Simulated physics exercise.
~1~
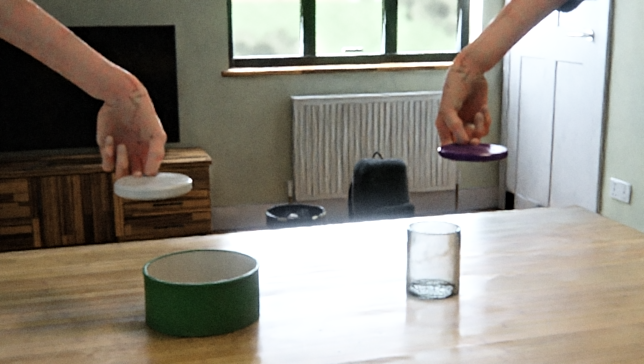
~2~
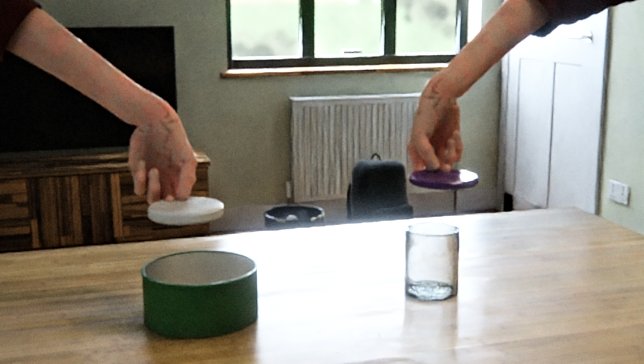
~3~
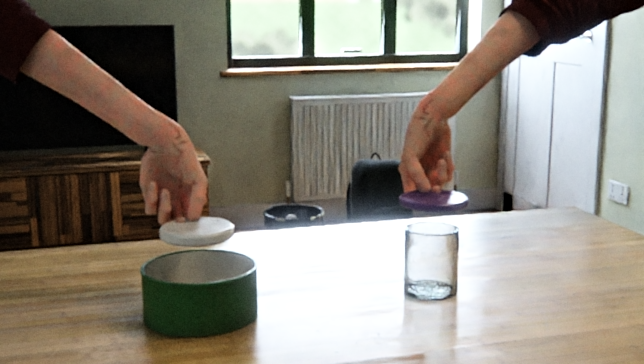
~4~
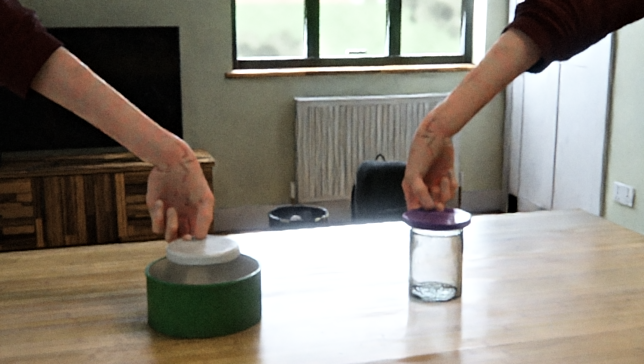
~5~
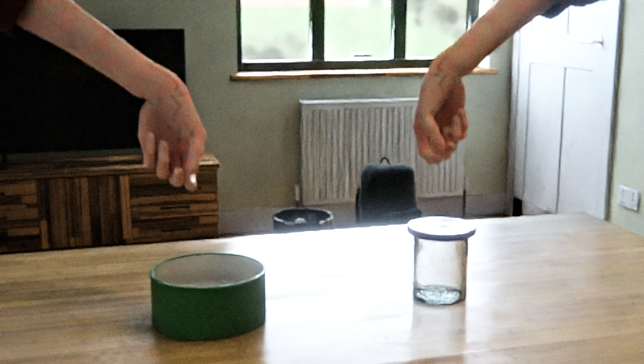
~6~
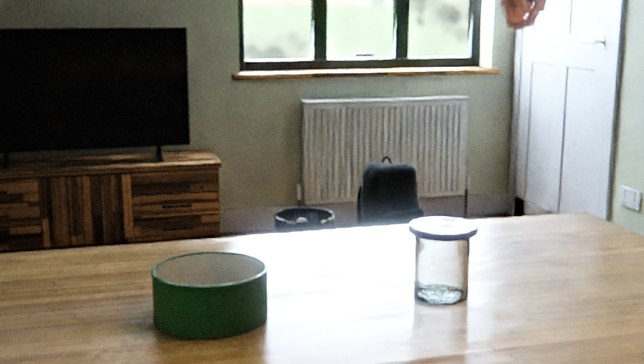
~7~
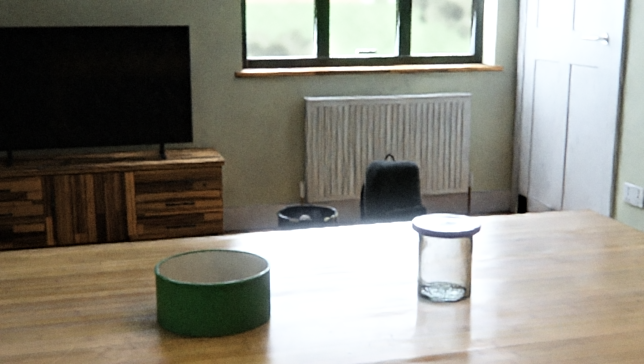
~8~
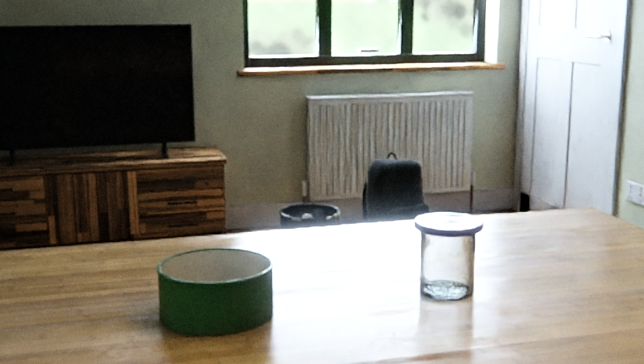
A white disc and a purple lid are lowered by two hands over a green pot and a clear glass on a wooden table; once released, the white disc drops inside the pot, while the lid stays on the glass rim as the hands withdraw.
